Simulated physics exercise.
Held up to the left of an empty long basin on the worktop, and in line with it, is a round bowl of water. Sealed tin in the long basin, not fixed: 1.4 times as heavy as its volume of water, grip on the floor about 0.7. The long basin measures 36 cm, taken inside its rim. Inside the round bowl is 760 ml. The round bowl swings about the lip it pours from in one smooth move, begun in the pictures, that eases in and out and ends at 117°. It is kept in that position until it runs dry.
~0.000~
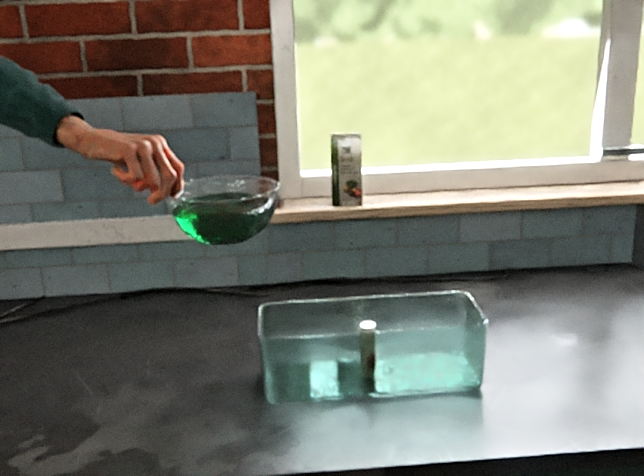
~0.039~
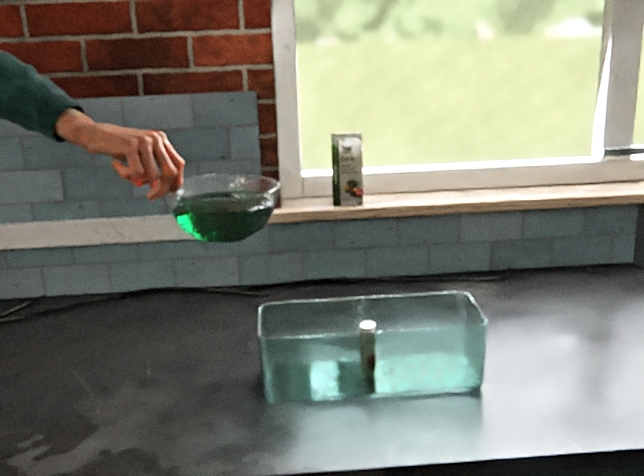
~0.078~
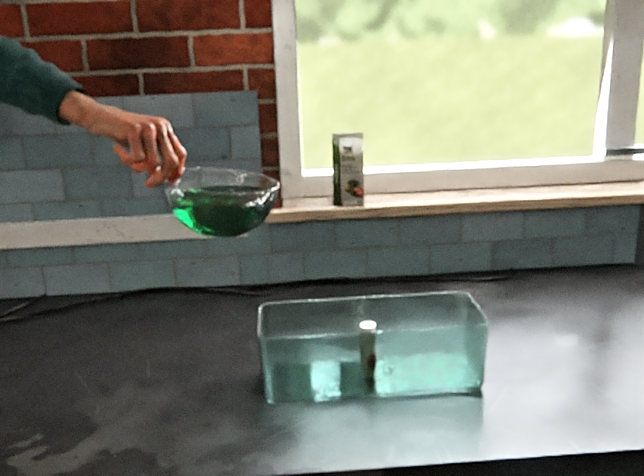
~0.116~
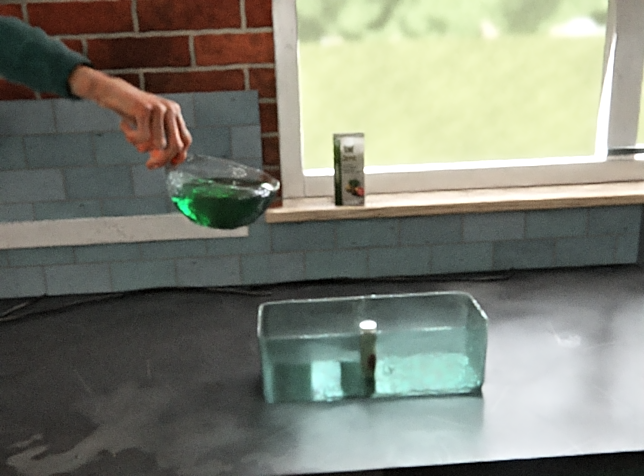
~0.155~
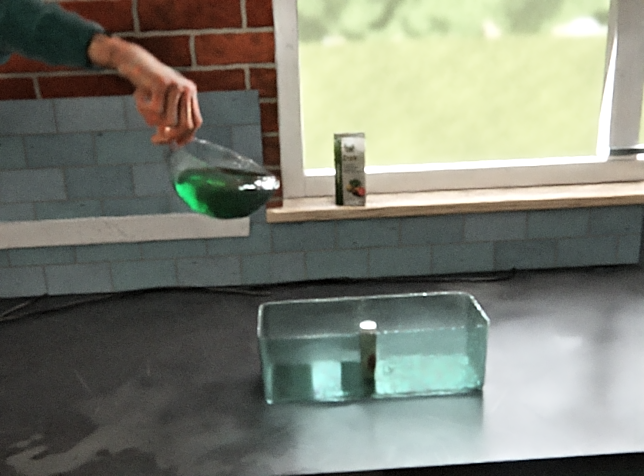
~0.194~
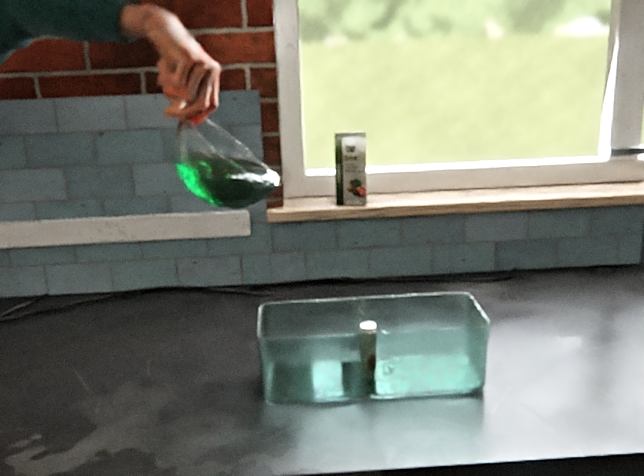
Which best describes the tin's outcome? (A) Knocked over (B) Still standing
Answer: B.
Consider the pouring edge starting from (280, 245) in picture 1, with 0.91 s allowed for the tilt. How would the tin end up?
After that, the tin overturns.
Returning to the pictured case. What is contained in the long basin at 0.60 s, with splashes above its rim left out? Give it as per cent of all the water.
Some 84 percent.
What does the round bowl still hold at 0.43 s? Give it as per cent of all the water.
About 26 percent.
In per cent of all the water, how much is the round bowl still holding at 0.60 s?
About 0 percent.
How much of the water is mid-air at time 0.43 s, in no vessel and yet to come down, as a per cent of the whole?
74 %.
By 0.43 s the tilt is 114° and 25 per cent is still to pour; the tin stands where it began.
By 0.60 s the tilt is 117° and 0 per cent is still to pour; the tin stands where it began.
By 0.78 s the tilt is 117° and 0 per cent is still to pour; the tin stands where it began.
By 0.98 s the tilt is 117° and 0 per cent is still to pour; the tin stands where it began.
At rest the tin stands where it began.
